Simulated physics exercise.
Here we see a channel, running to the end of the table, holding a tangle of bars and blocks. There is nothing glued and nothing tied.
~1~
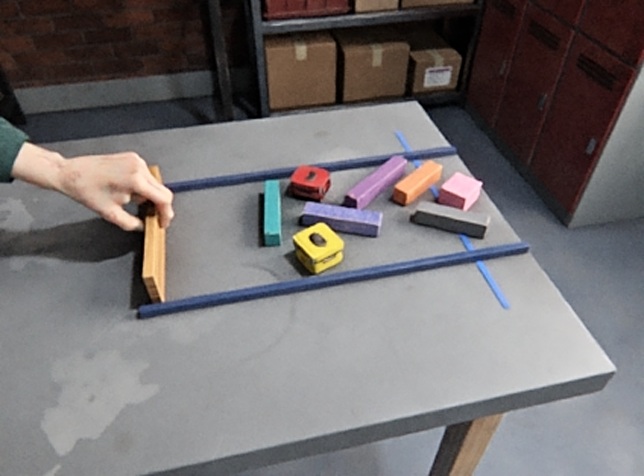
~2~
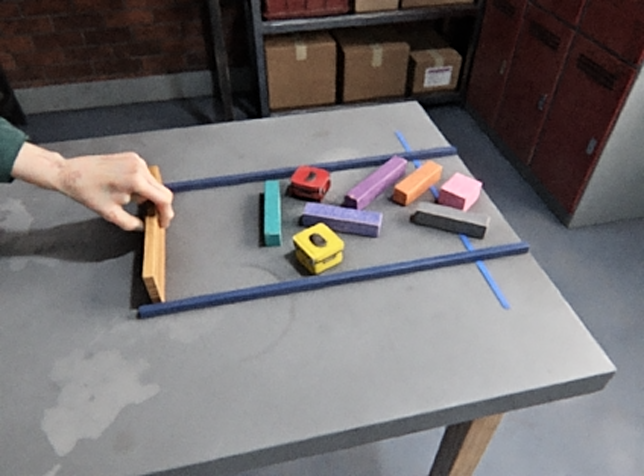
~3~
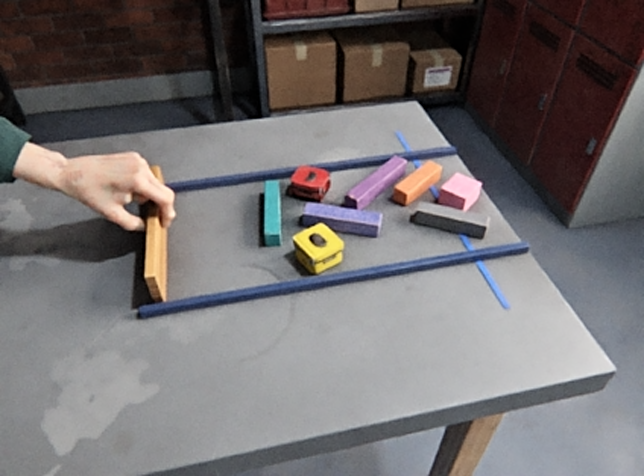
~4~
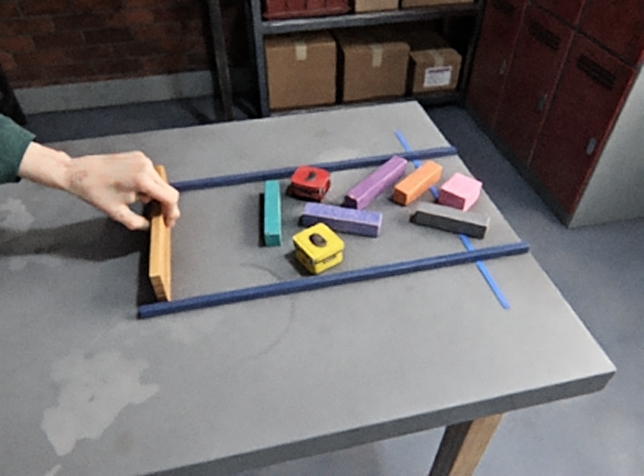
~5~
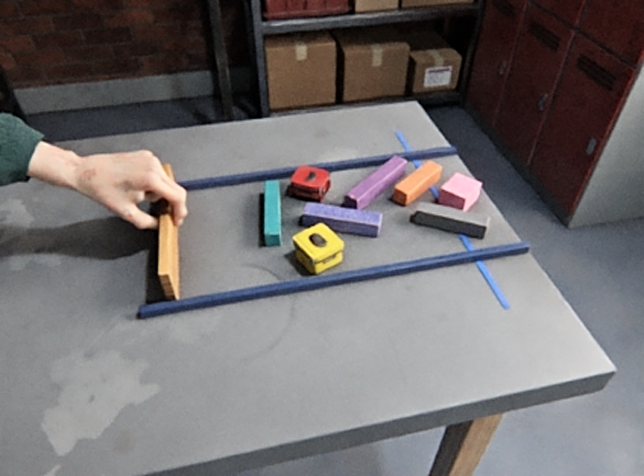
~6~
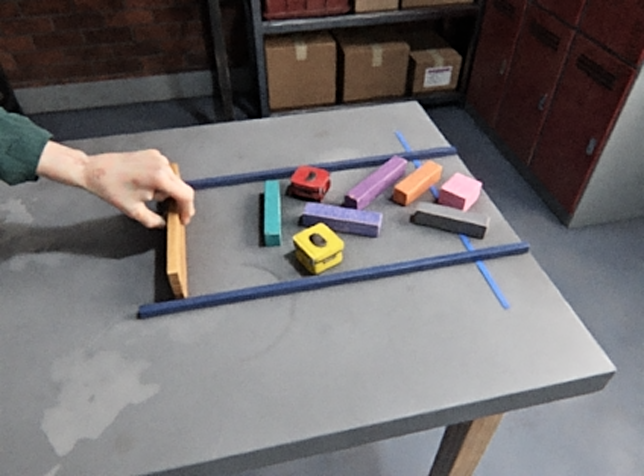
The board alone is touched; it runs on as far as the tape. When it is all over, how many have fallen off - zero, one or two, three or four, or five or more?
By then three or four have fallen off.
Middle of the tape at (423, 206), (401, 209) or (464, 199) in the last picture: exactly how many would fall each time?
Try 1: 0; try 2: 0; try 3: 6.
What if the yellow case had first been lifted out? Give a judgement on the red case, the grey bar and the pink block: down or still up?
I'd say the red case stays where it is, the grey bar stays where it is, and the pink block ends up down.
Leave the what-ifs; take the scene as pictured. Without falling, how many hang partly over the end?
1.
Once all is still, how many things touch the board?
2 are in contact with it.
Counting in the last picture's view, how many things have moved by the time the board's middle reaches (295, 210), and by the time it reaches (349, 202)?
The counts are 4 and 5.
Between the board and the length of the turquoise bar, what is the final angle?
The angle is about 0 degrees.
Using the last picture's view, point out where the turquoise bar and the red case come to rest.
You'll see the turquoise bar at (443, 187), with the red case at (448, 159).
A little later, none off yet; pink block at rest near (460, 193); grey bar at rest near (451, 220); orange bar at rest near (418, 183).
When it is over, the number that fall off is three or four; down, purple bar, orange bar, grey bar and pink block.
